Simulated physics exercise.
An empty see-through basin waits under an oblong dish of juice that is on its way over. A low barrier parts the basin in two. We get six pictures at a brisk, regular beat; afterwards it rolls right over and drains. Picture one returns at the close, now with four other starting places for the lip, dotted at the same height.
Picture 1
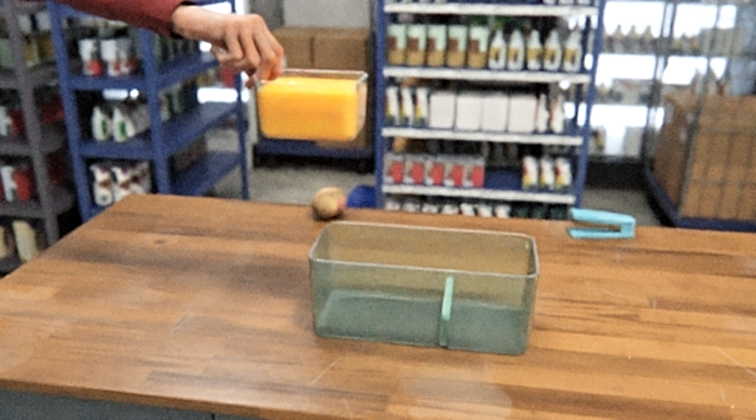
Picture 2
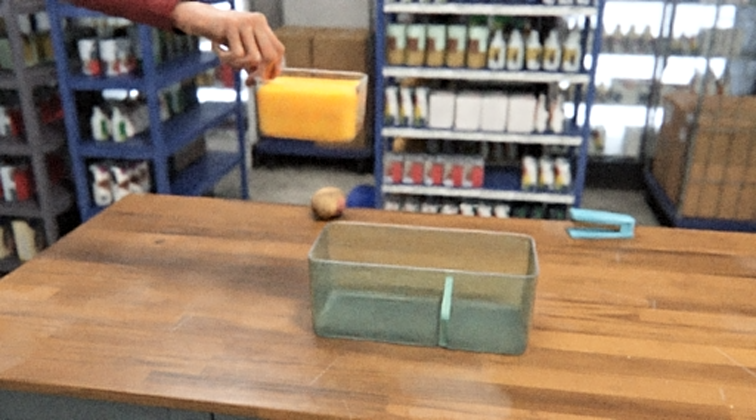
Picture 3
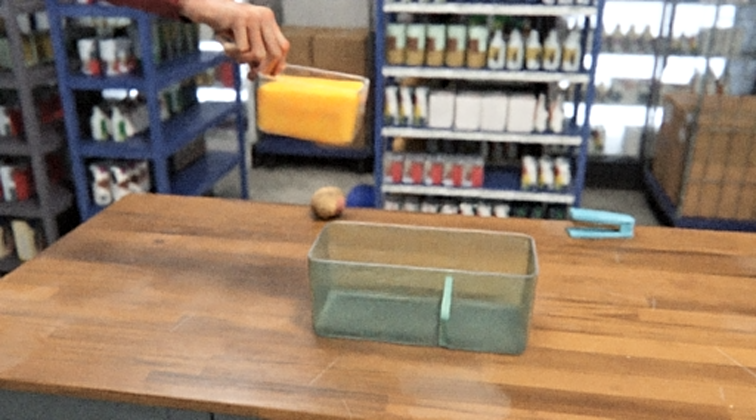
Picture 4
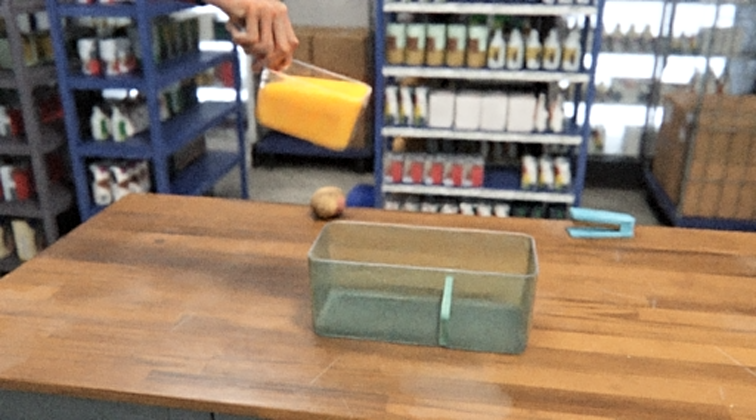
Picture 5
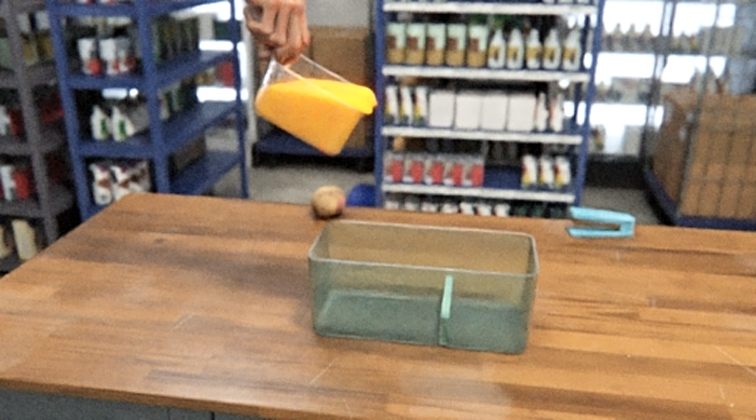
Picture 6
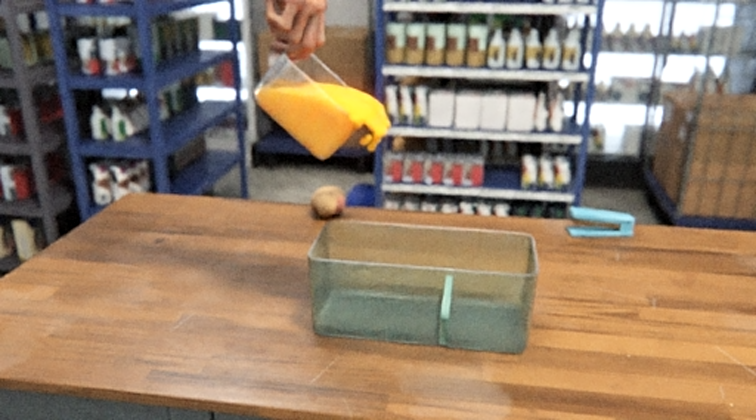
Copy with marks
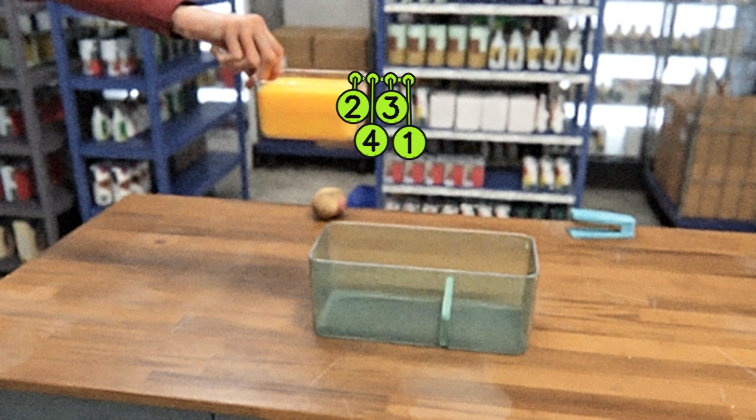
In a storeroom with stocked shelves, a hand held a clear dish of bright orange-yellow juice above an empty, divided see-through basin on a wooden table, then tilted it rightward until juice came over the lip.
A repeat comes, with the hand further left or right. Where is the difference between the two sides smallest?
Spot 3.
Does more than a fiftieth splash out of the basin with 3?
Yes, it does.
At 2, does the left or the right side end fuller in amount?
The left side.
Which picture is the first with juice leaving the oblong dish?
In picture 5.
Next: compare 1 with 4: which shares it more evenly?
Spot 1.
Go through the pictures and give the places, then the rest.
Upright, lip at (361, 78); basin from (314, 331) to (528, 351); top of the wall at (448, 296); nothing has left yet.
Upright, lip at (361, 80); nothing has left yet.
Tipped about 8°, lip at (363, 85); nothing has left yet.
Tipped about 17°, lip at (366, 93); nothing has left yet.
Tipped about 28°, lip at (367, 104); juice is over the lip, down to (371, 108).
Tipped about 42°, lip at (366, 116); juice is over the lip, down to (373, 145).
On the marked copy, 1 at (408, 80); 2 at (355, 78); 3 at (390, 79); 4 at (372, 78).
For spot 1, about 35 % ends left of the wall and 59 % right of it; 6 % is lost outside.
For spot 2, about 85 % ends left of the wall and 8 % right of it; 6 % is lost outside.
For spot 3, about 50 % ends left of the wall and 43 % right of it; 7 % is lost outside.
For spot 4, about 76 % ends left of the wall and 18 % right of it; 6 % is lost outside.
